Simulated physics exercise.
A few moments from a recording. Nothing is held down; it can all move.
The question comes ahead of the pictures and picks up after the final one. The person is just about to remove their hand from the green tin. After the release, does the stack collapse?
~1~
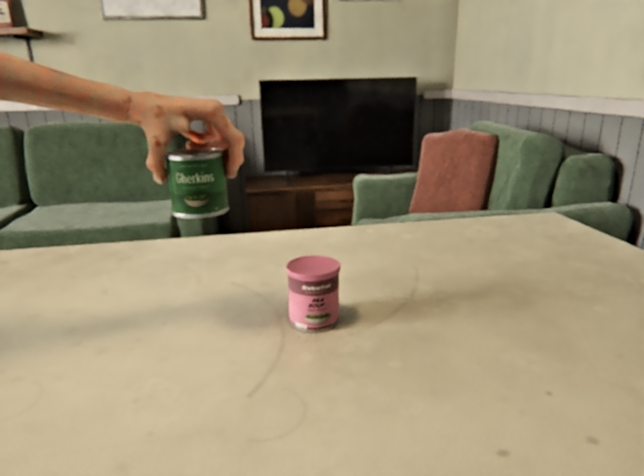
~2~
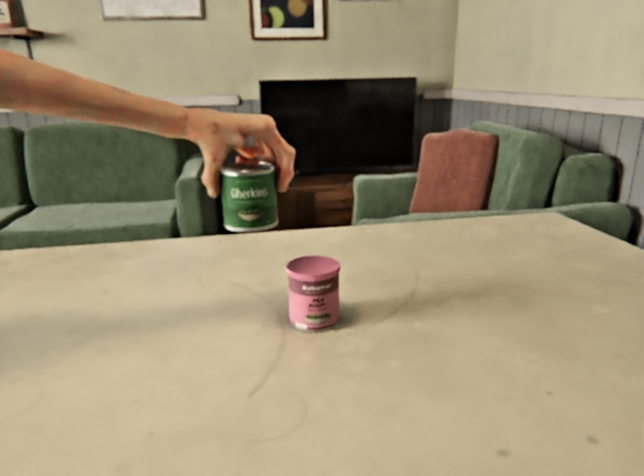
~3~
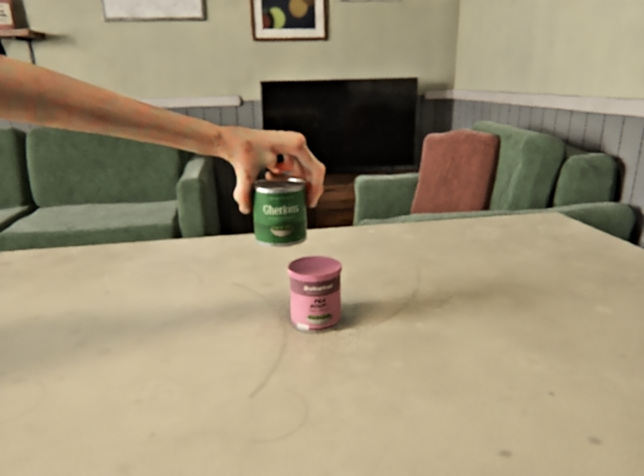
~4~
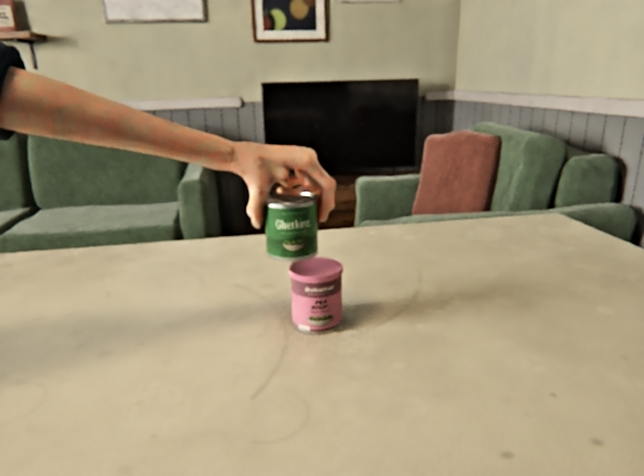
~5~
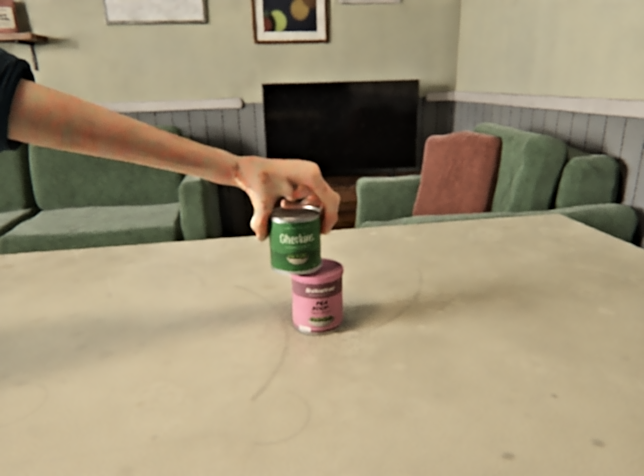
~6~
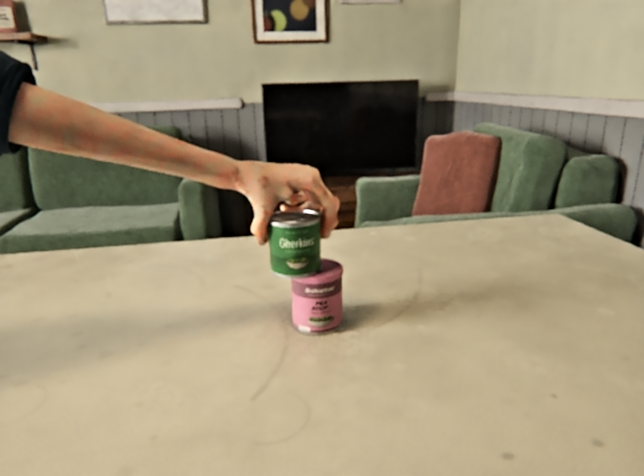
No, it stays standing.
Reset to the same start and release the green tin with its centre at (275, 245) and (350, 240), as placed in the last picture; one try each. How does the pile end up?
Well, the first time it falls over, and the second time it falls over.
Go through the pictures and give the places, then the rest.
In the first picture, still above its spot; green tin (198, 182); pink pot (314, 293).
In the second picture, still above its spot; green tin (249, 196); pink pot (314, 293).
In the third picture, still above its spot; green tin (280, 211); pink pot (316, 294).
In the fourth picture, still above its spot; green tin (292, 226); pink pot (317, 295).
In the fifth picture, still above its spot; green tin (295, 239); pink pot (318, 296).
In the sixth picture, in place under the hand; green tin (295, 243); pink pot (317, 296).
Then, 0.70 s later than the last frame, all is still.
Then, 1.60 s later than the last frame, green tin resting near (294, 244).
When it is over, both as before. End places, in pixels of the last picture, green tin near (294, 244). The pile stays up.
